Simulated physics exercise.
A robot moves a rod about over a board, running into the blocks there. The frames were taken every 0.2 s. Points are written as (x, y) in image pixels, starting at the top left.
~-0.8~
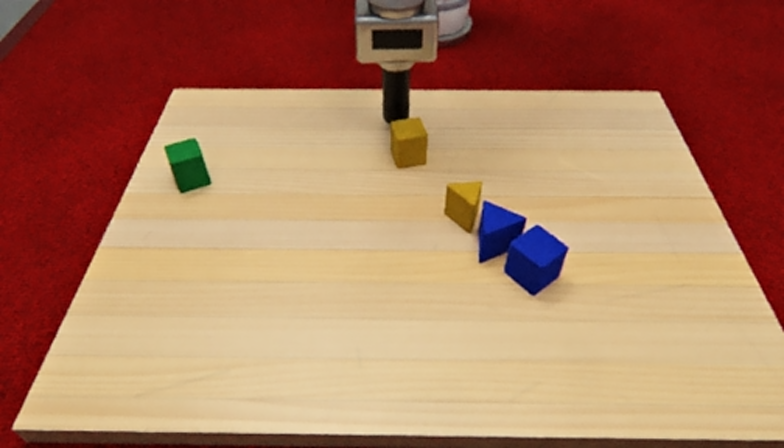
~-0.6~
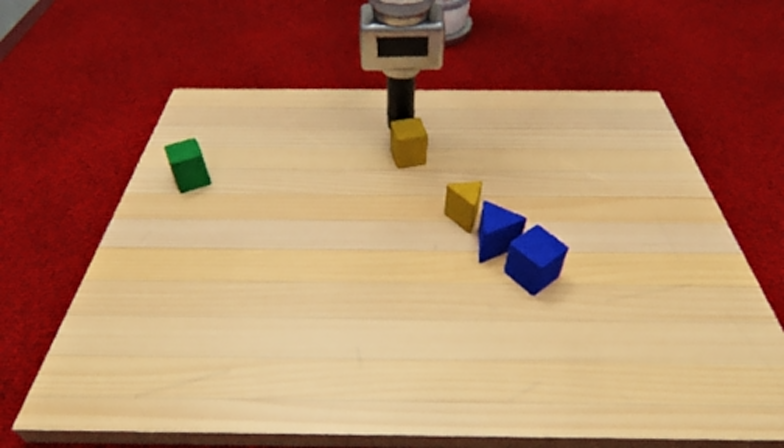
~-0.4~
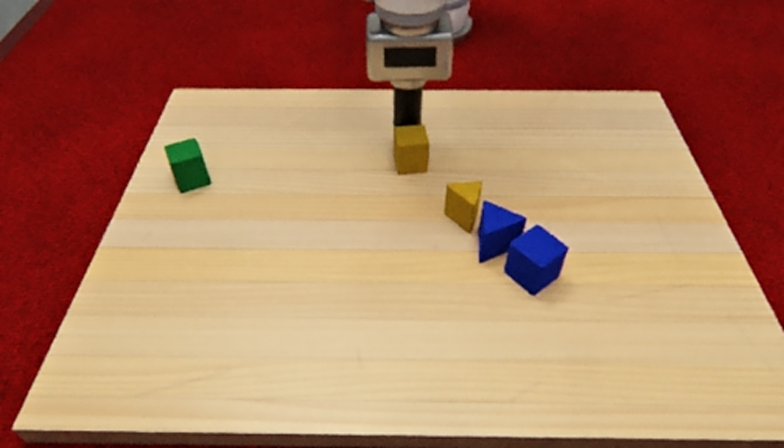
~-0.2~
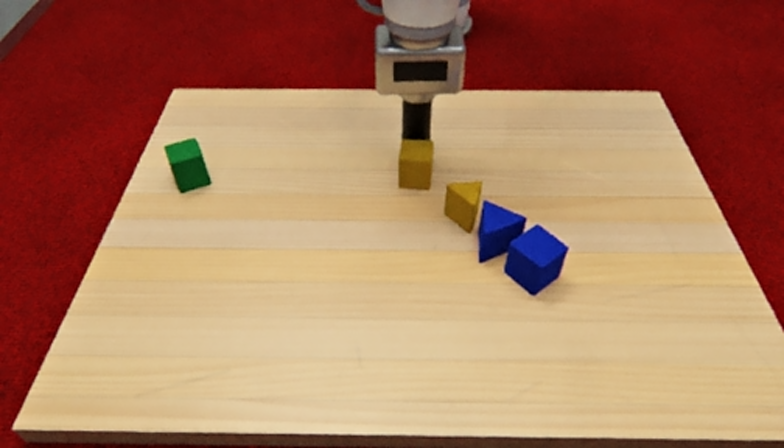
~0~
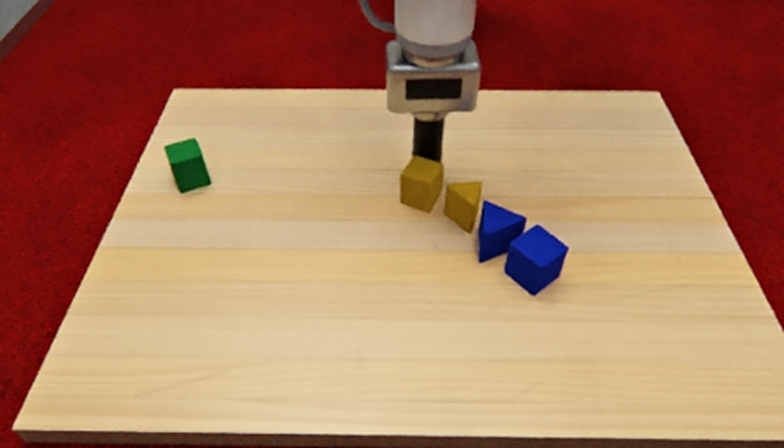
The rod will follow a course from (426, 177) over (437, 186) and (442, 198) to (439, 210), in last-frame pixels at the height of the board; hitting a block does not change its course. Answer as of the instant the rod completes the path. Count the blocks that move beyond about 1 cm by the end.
The way I see it, the answer is one.
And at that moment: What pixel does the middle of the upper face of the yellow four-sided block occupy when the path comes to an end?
When the path ends, it will be at (415, 196).
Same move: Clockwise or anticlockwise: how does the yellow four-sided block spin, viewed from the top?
Its rotation is clockwise.
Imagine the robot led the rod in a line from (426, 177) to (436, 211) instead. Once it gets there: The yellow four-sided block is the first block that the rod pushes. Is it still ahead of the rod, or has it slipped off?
I expect it to be in front.
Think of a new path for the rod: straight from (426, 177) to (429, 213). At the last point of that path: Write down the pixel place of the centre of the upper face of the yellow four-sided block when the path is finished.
Just about (426, 208).
What follows on the original path. Halfway along, rod (441, 183); yellow four-sided block (425, 182), turned 25° clockwise.
At the end, rod (439, 201); yellow four-sided block (415, 196), turned 40° clockwise; yellow triangle (468, 193), turned 25° anticlockwise; blue triangle in place.
